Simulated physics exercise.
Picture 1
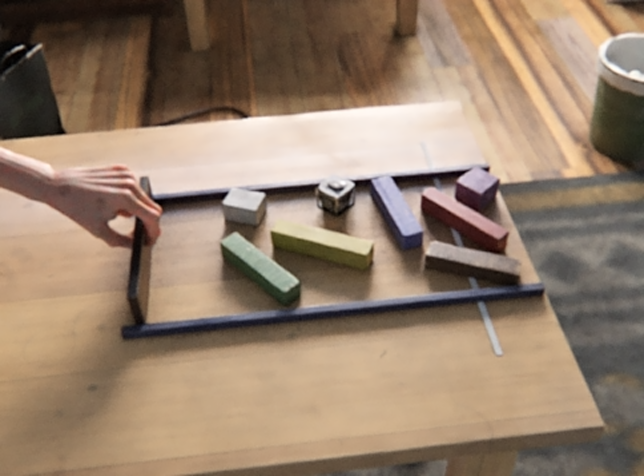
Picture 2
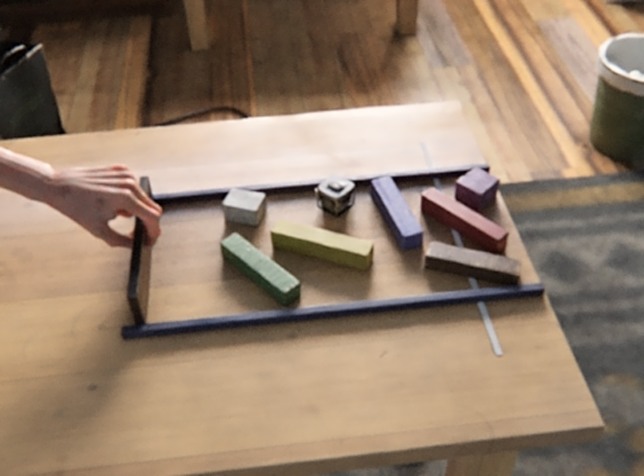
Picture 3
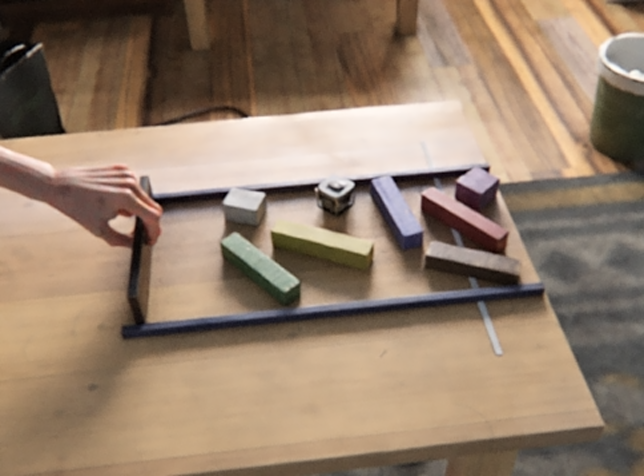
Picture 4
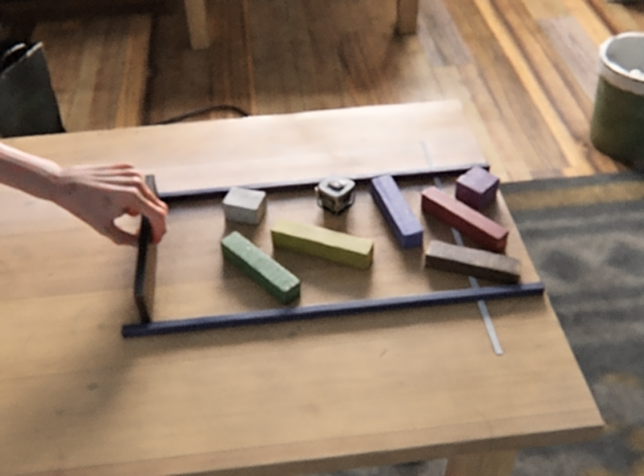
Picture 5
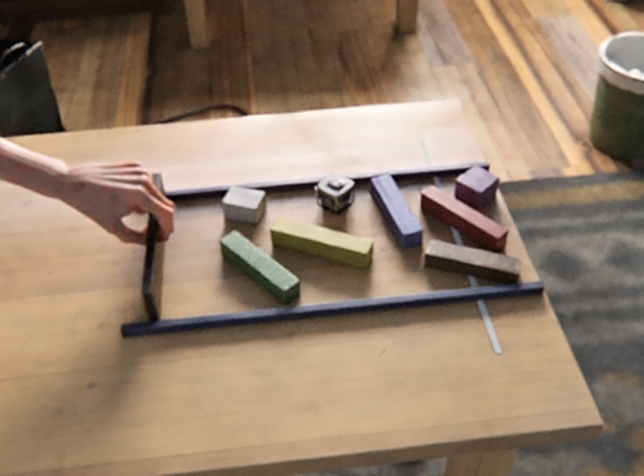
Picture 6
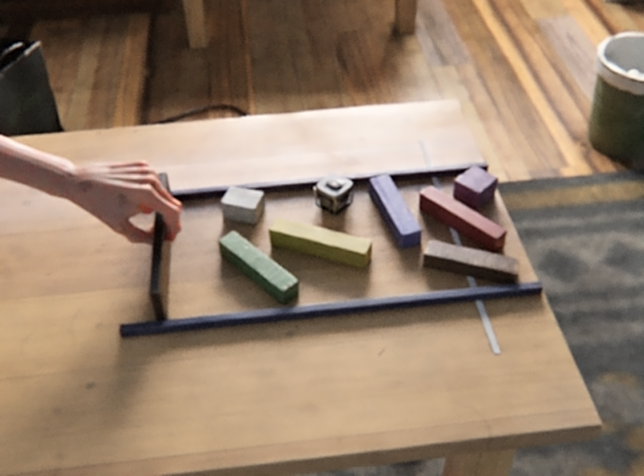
A hand sliding a dark board slightly right between two rails on a wooden table, the scattered coloured blocks staying still.
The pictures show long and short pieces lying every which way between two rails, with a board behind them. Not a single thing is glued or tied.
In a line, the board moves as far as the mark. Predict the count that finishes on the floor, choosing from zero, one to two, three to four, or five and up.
The count on the floor is three to four.
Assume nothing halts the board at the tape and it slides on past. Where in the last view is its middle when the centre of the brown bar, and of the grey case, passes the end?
(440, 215) and then (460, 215), give or take.
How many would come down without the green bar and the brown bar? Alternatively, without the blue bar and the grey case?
Falls come to 2 the first time and 2 the other time.
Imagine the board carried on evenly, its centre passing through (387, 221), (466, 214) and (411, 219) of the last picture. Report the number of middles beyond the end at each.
Respectively, 0, 5 and 1.
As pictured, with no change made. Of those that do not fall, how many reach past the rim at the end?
The count is 1.
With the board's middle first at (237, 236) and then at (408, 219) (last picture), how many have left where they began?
2 at one spot and 8 at the other.
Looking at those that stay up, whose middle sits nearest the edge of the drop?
Result: The grey case.
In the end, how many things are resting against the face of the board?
2 in contact.
Soon after, none off yet; purple block at rest near (475, 188); red bar at rest near (461, 219); brown bar at rest near (471, 263).
After that, none off yet; purple block at rest near (475, 188); red bar moving near (466, 220); brown bar at rest near (471, 263).
And then, none off yet; purple block displaced about its own width near (503, 183); red bar displaced a little near (511, 225); brown bar displaced a little near (509, 266).
In the end, the number that fall off is three or four; gone, blue bar, brown bar, red bar and purple block.
